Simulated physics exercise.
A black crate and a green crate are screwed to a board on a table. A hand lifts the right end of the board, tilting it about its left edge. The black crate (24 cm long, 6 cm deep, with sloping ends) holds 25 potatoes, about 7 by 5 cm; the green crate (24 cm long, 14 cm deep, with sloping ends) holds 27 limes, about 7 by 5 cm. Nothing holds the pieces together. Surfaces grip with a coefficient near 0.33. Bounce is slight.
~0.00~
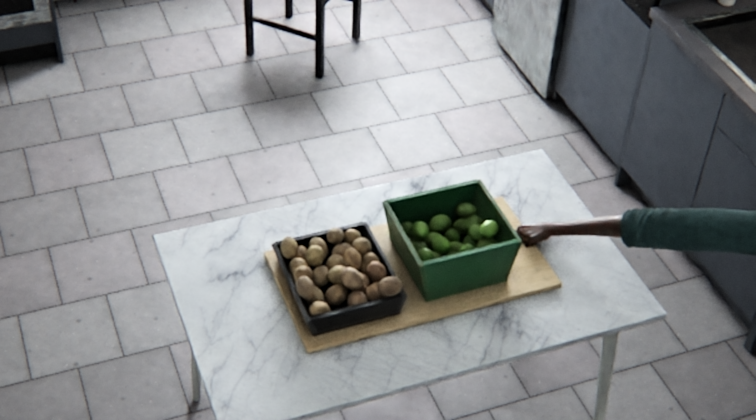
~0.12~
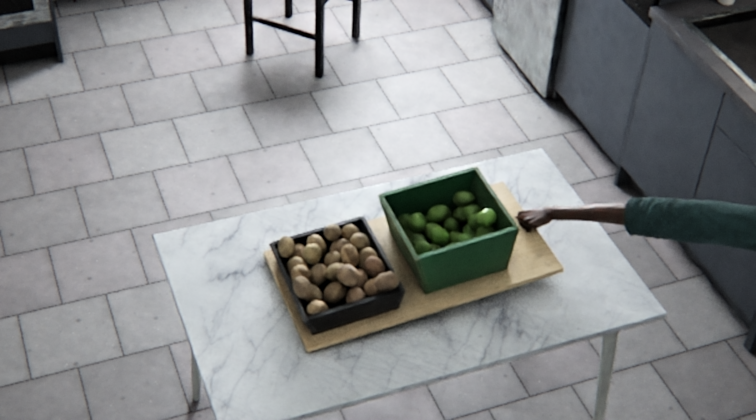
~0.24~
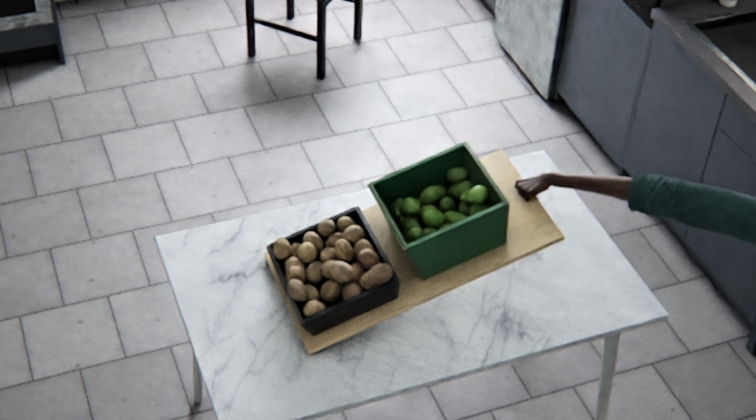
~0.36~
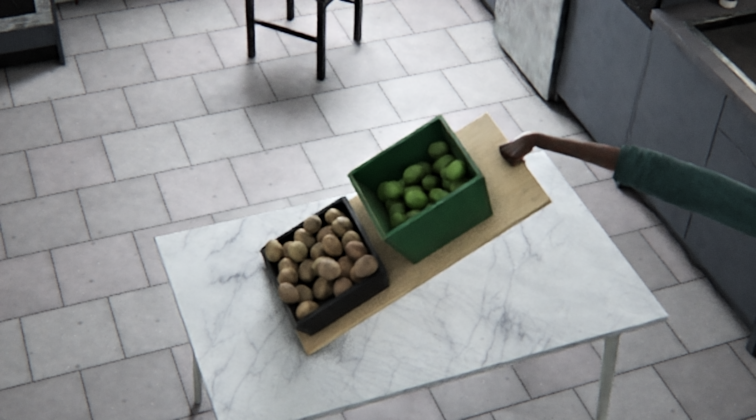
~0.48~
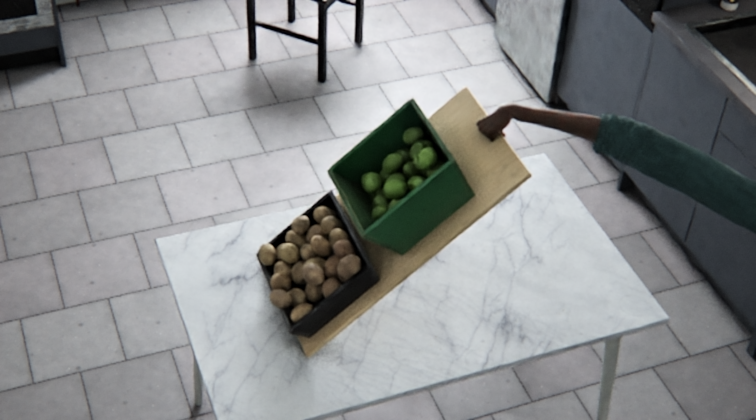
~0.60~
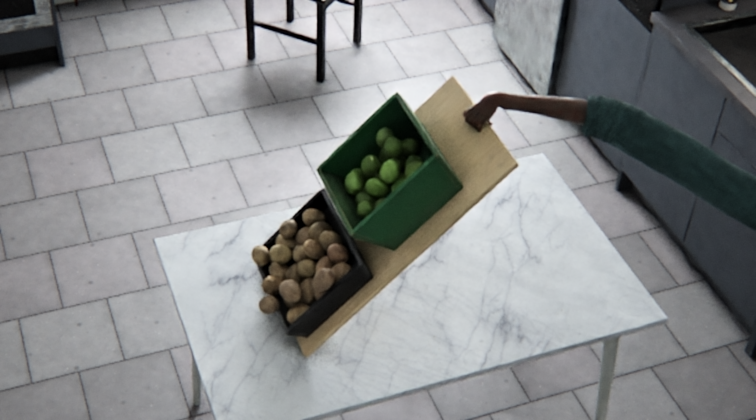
A hand at the right end of a wooden board on a marble-topped table lifts that end steadily into a steep slope, tilting a black crate of potatoes and a green crate of limes leftward with the board.
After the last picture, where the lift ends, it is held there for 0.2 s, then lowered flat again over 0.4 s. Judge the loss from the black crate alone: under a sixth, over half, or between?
The black crate loses from a sixth to a half of its potatoes.
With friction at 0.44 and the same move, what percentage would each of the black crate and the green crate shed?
In that case black crate 30, green crate 0 per cent.
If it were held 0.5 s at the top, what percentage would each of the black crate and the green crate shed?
In that case black crate 20, green crate 0 per cent.
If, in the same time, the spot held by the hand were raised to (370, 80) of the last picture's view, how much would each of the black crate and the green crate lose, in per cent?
In that case black crate 70, green crate 90 per cent.
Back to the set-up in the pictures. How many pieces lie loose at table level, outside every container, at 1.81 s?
About 6.
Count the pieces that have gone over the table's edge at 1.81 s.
About 2.
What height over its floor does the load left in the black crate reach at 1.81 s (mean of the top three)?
Roughly 7 cm high.
After 0.79 s, tilt 43°; black crate 23 in, 2 out and green crate 27 in, 0 out.
After 1.03 s, tilt 17°; black crate 19 in, 6 out and green crate 27 in, 0 out.
After 1.37 s, tilt 0°; black crate 19 in, 6 out and green crate 26 in, 1 out.
Outcome (at 1.81 s), black crate 18 in, 7 out and green crate 26 in, 1 out. Asked share, 7 of 25, 28 per cent.
